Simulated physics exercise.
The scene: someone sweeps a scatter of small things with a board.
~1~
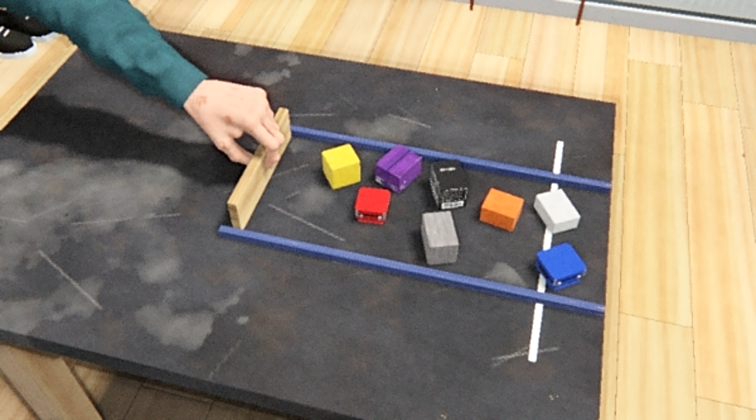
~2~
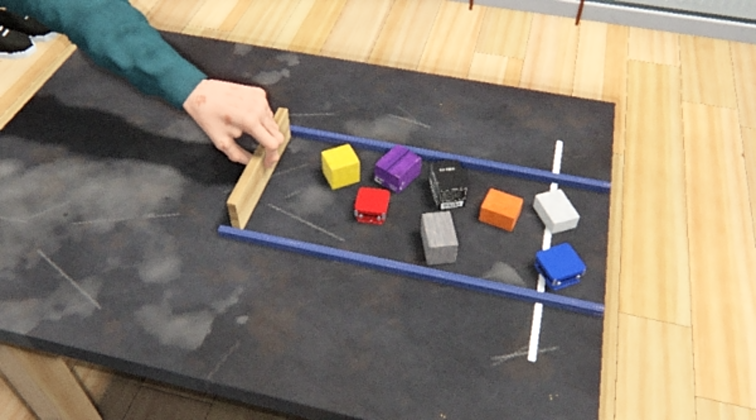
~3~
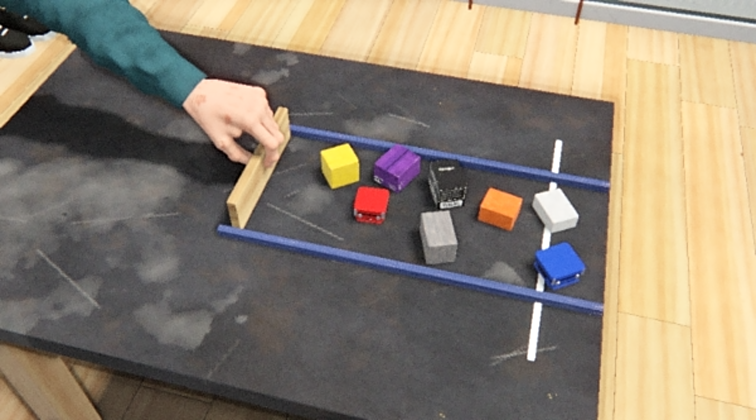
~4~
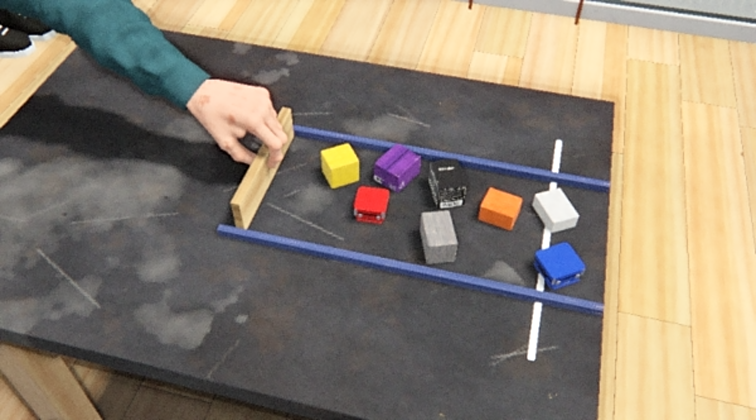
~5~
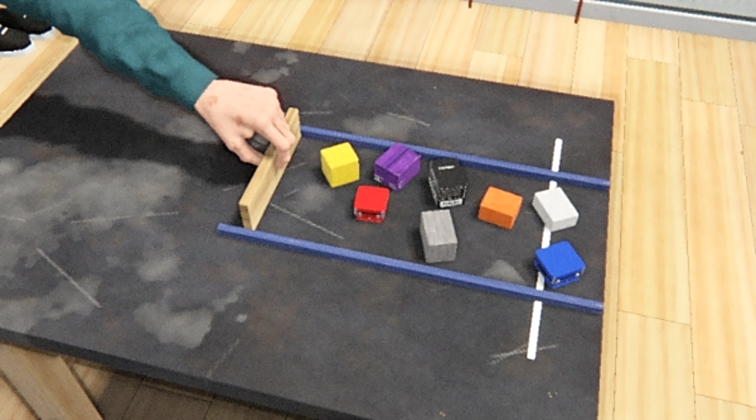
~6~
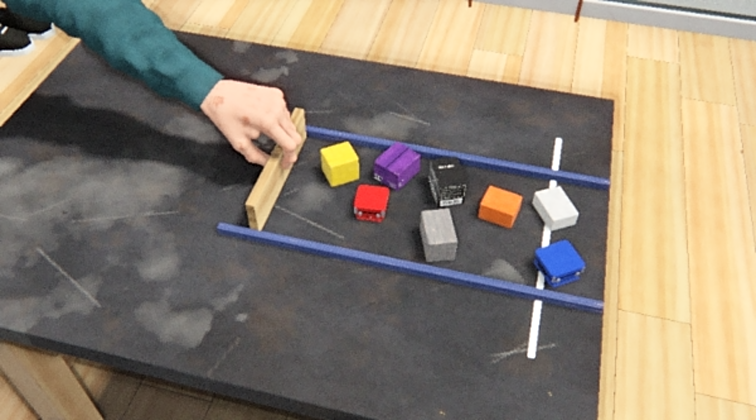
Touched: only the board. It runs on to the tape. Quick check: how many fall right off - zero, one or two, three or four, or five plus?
One to two lost.
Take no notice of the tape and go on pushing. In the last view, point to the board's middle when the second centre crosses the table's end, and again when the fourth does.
At (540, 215) for the second, at (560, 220) for the fourth.
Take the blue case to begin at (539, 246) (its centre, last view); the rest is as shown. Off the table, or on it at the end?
Starting there, it drops down in the end.
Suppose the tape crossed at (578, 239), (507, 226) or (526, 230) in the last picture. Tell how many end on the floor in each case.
Down on the floor: 4, 0 and 0.
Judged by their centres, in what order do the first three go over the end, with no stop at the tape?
In order they are the white block, the blue case and the black box.
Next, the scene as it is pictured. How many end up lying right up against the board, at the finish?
That would be 4 of them.
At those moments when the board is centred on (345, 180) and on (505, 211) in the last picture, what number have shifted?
First 2, after that 8.
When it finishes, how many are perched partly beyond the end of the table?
The count is 2.
Soon after, none off yet; blue case at rest near (558, 265); white block at rest near (555, 208); orange block at rest near (500, 207).
After that, none off yet; blue case at rest near (558, 265); white block at rest near (555, 208); orange block displaced a little near (513, 213).
And then, none off yet; blue case displaced a little near (571, 267); white block displaced about its own width near (586, 230); orange block displaced well along near (556, 237).
In the end, the number that fall off is one or two; gone, white block and blue case.
